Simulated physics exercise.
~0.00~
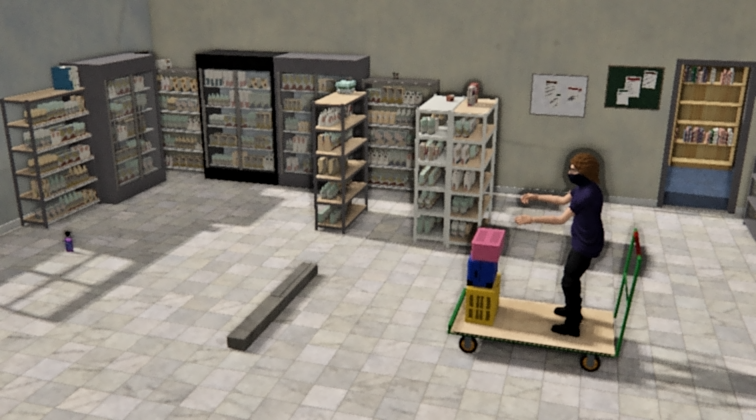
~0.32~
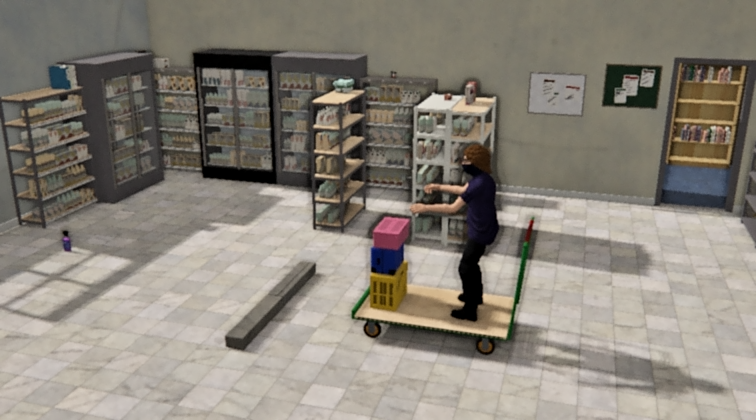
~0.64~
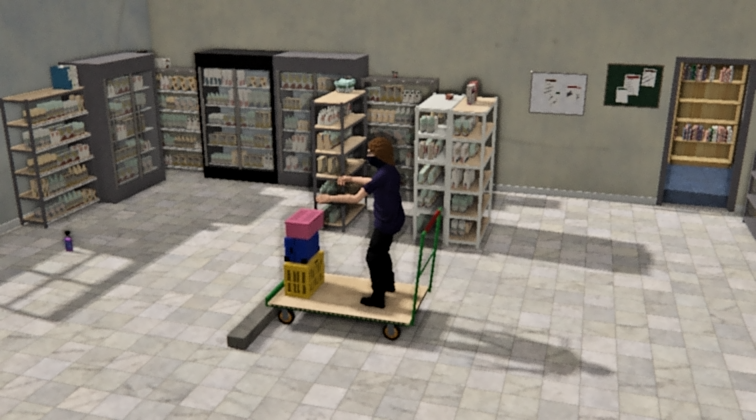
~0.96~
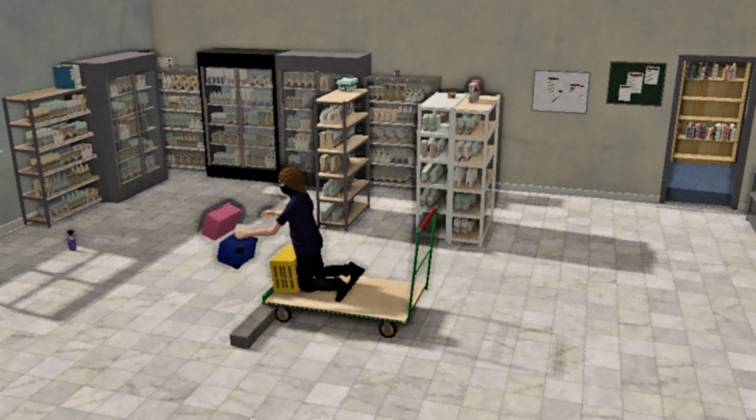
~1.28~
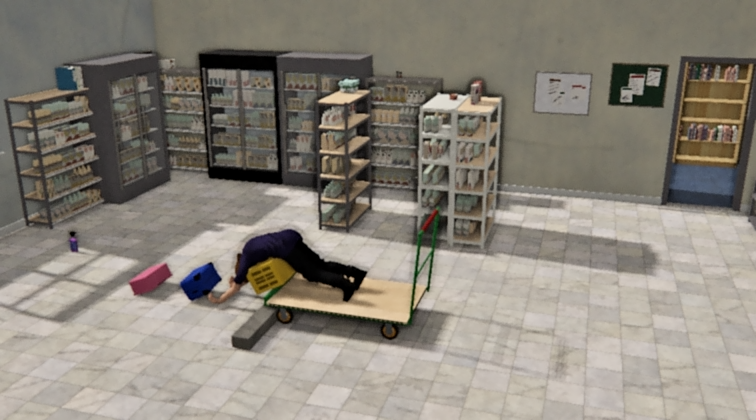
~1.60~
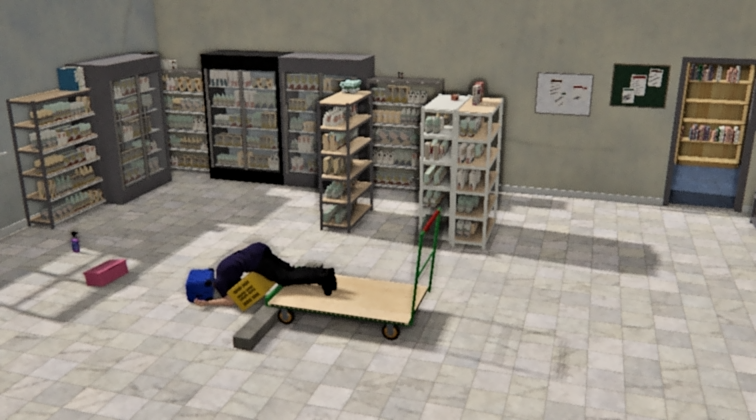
In a shop-like room lined with shelves, a person rides a trolley left behind stacked yellow, blue and pink containers until it stops at a floor beam; the containers tumble off the front and the person pitches forward, ending face down over the front edge, legs on the deck.
